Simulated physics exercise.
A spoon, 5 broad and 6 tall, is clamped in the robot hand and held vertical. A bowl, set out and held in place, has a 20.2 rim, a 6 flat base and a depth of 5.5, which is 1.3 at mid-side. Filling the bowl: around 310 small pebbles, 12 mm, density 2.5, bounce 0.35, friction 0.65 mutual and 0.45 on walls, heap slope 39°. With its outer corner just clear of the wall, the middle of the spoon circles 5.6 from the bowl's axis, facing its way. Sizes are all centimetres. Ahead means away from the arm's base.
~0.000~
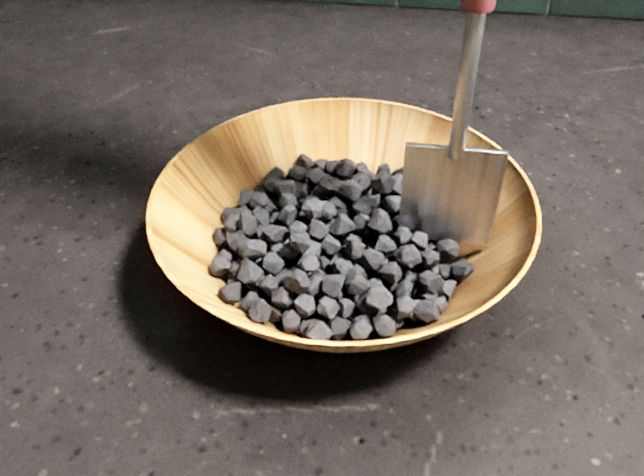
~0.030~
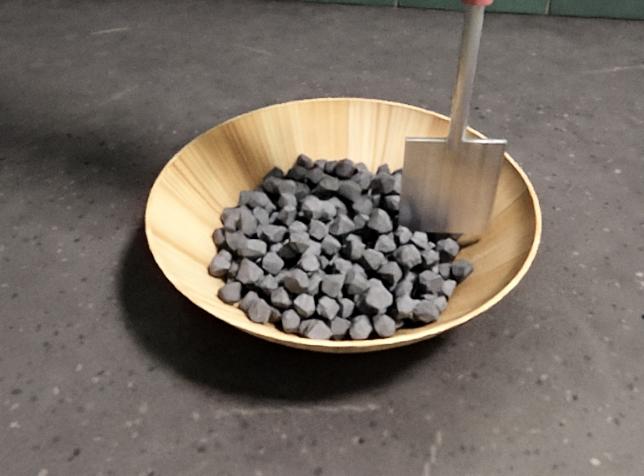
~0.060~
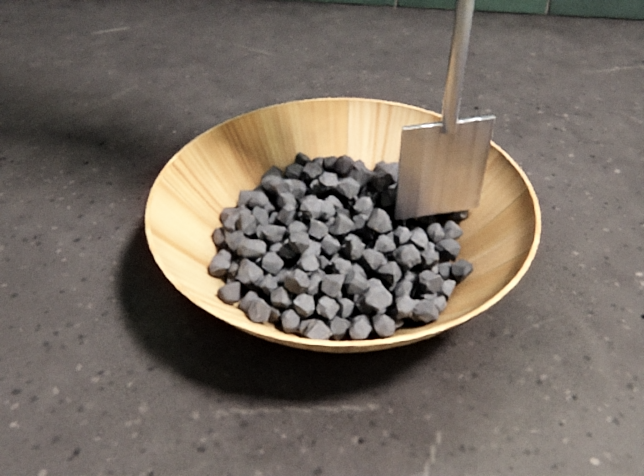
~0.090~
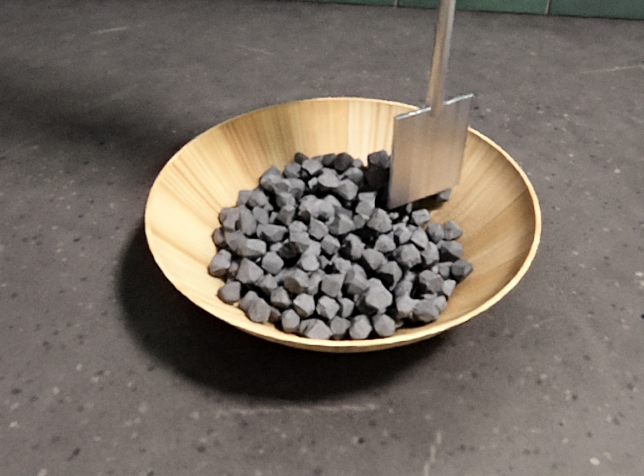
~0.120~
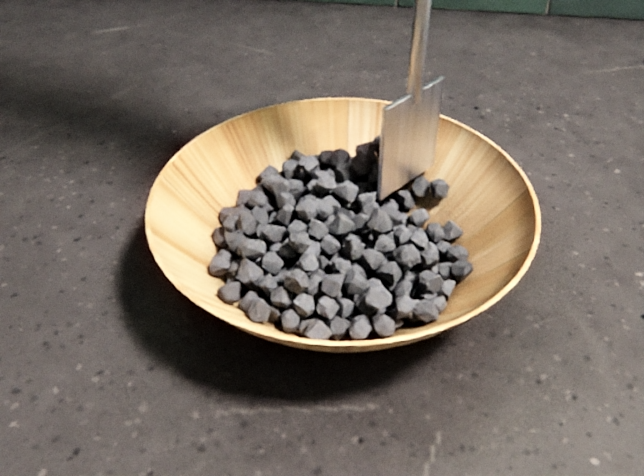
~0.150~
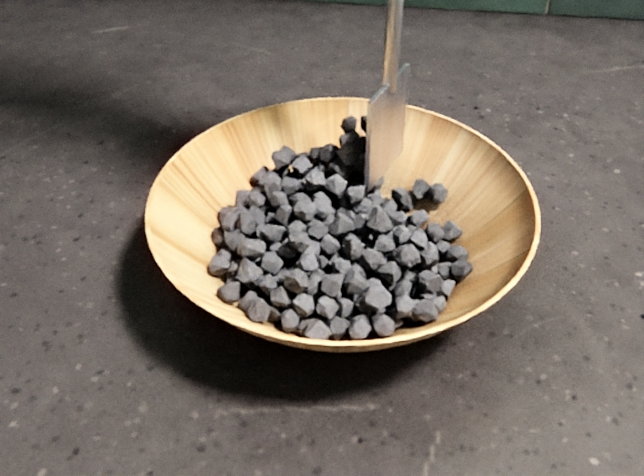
A wooden bowl of dark pebbles sat on a gray countertop while an upright, flat metal spoon swept along its far right side toward the back, turning edge-on and pushing some pebbles up the wall.
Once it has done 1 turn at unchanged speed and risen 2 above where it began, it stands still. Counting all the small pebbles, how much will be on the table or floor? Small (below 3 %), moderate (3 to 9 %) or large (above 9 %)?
Moderate.
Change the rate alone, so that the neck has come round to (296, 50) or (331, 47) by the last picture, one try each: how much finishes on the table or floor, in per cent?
Well, about 15 percent the first time and about 10 percent the second.
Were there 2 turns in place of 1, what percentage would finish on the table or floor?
About 10 per cent.
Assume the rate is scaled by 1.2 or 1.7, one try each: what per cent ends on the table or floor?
It would be some 5 and 10 percent respectively.
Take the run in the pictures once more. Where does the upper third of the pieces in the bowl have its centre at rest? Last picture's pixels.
In the final view it lies around (357, 253).
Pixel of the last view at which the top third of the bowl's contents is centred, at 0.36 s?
About pixel (279, 239).
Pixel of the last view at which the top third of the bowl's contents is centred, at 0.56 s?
Close to pixel (359, 263).
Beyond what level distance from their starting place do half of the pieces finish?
About 1 centimetres.
By 0.36 s, 182° round, highest piece 7 above the table; 306 in the bowl, 4 in flight or on the tool.
By 0.56 s, 293° round, highest piece 7 above the table; 298 in the bowl, 10 on the table or floor, 2 in flight or on the tool.
By 0.87 s, 0° round, highest piece 5 above the table; 296 in the bowl, 14 on the table or floor.
By 1.57 s, 0° round, highest piece 5 above the table; 296 in the bowl, 14 on the table or floor.
Final count, 296 in the bowl, 14 on the table or floor. That is 5 % on the table or floor.
